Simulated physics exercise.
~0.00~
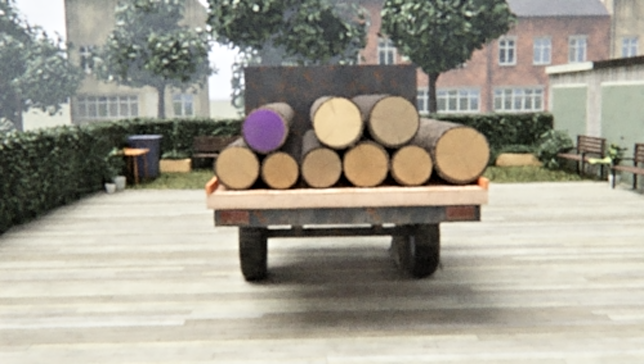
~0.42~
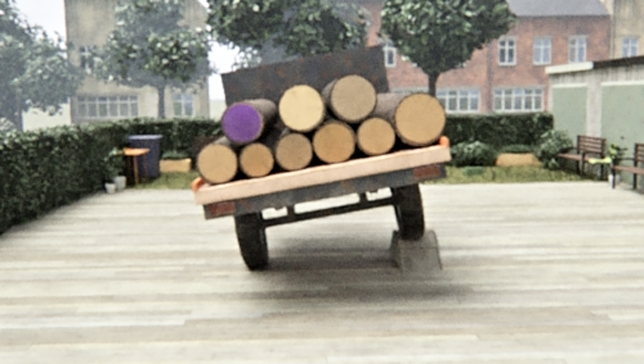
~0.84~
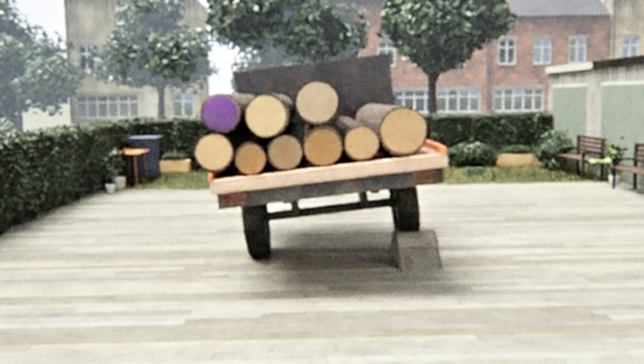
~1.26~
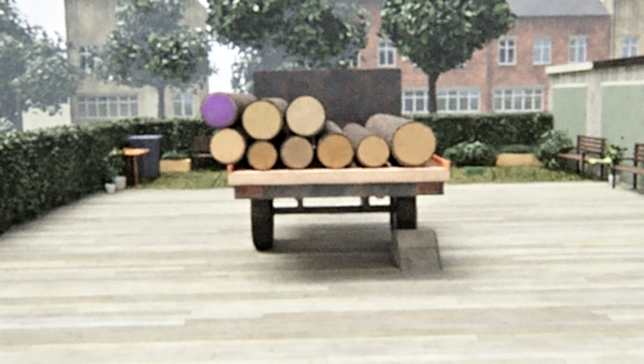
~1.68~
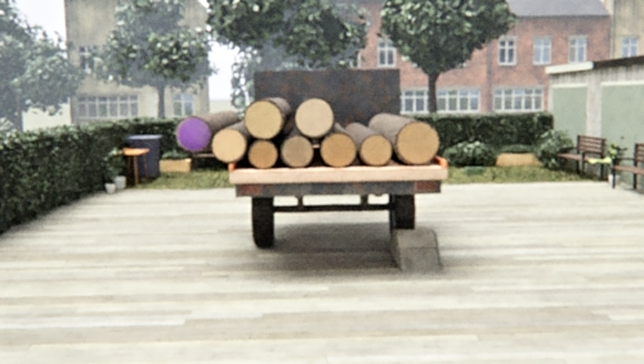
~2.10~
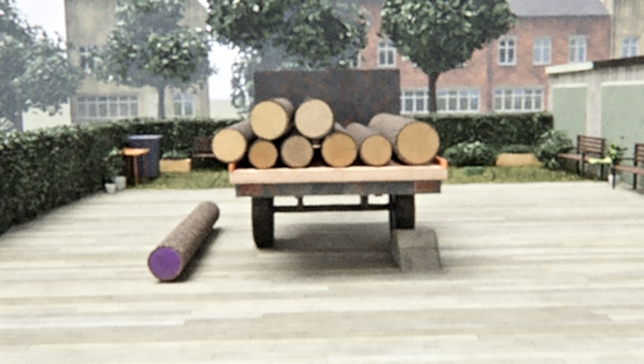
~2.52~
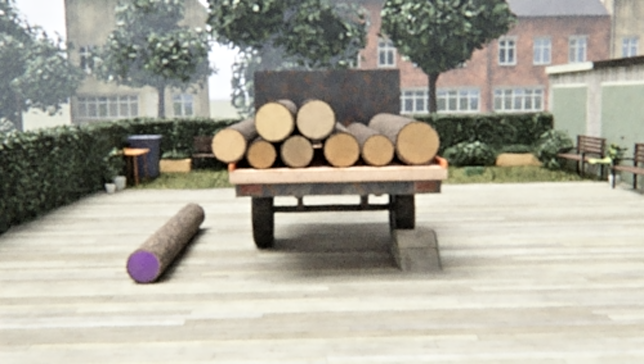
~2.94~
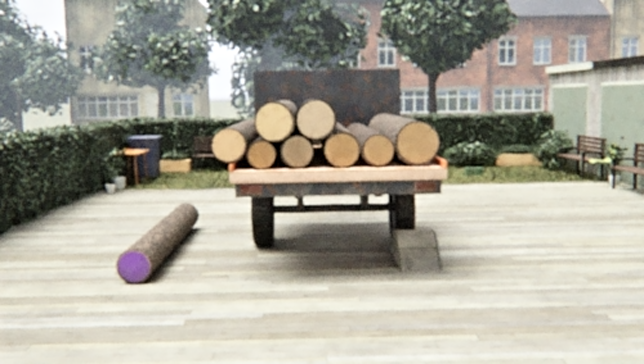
A purple-ended log rolls off the left side of a tilting flatbed onto the ground.
